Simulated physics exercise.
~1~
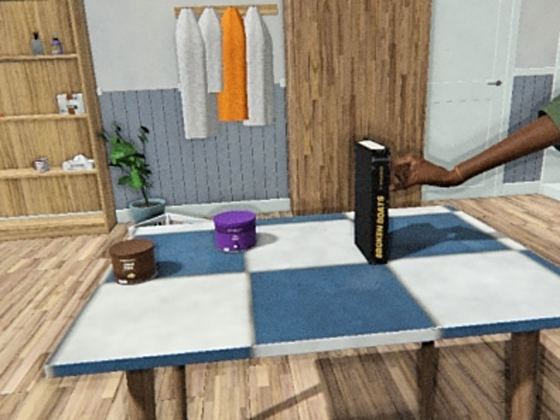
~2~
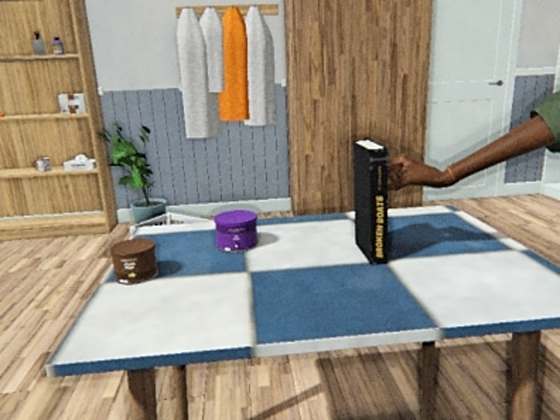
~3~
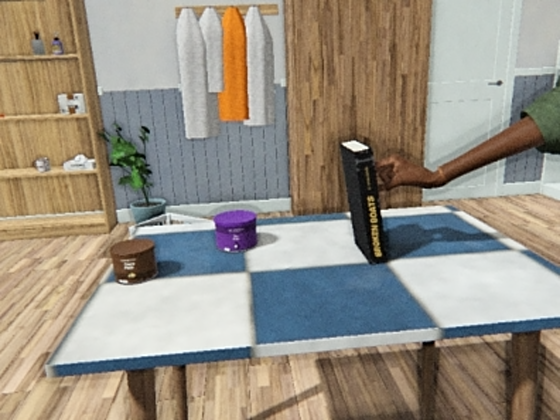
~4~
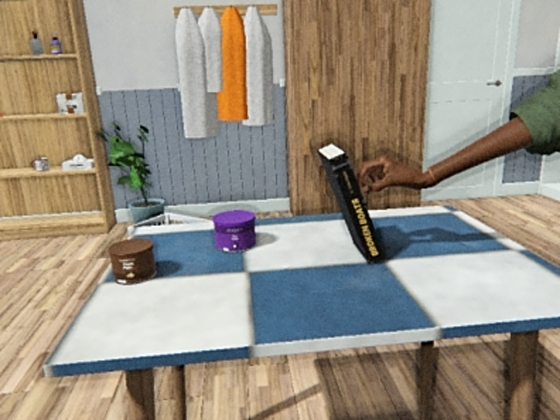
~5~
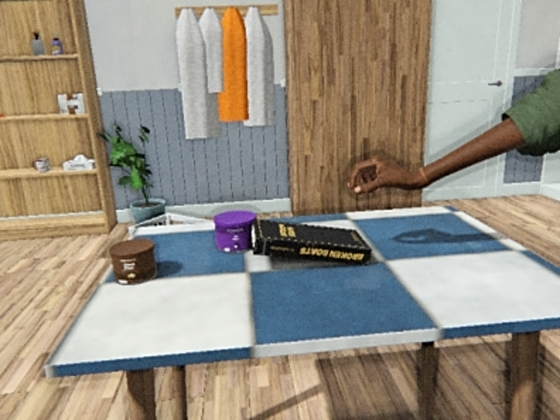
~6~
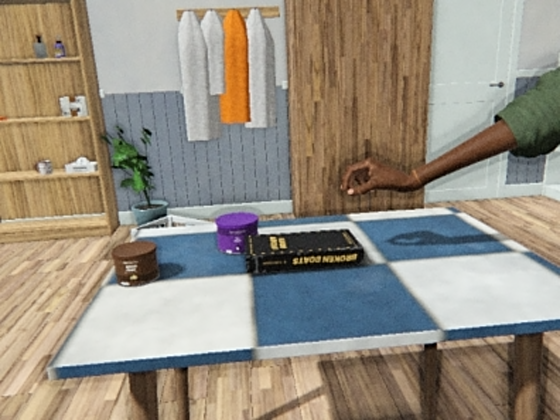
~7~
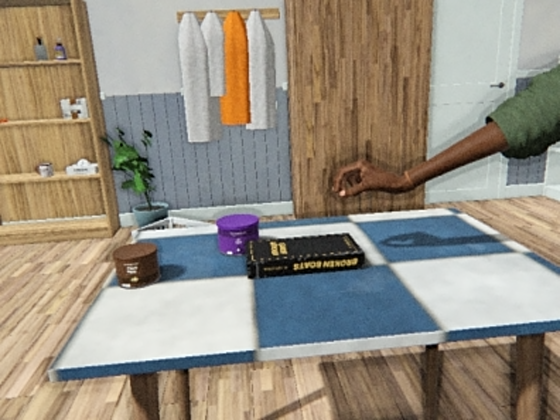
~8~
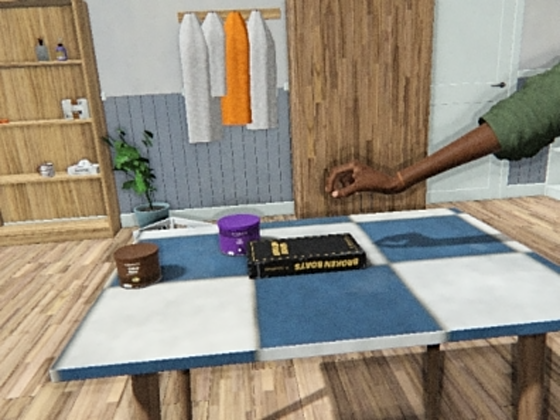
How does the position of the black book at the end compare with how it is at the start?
At the start the black book stands upright on the table, and by the end it is lying on its side.
In a room with a blue and white checkered table, a hand reaches from the right and pushes an upright black book, which leans left and topples beside a purple tub. The book lies on its side as the hand hovers above the table.
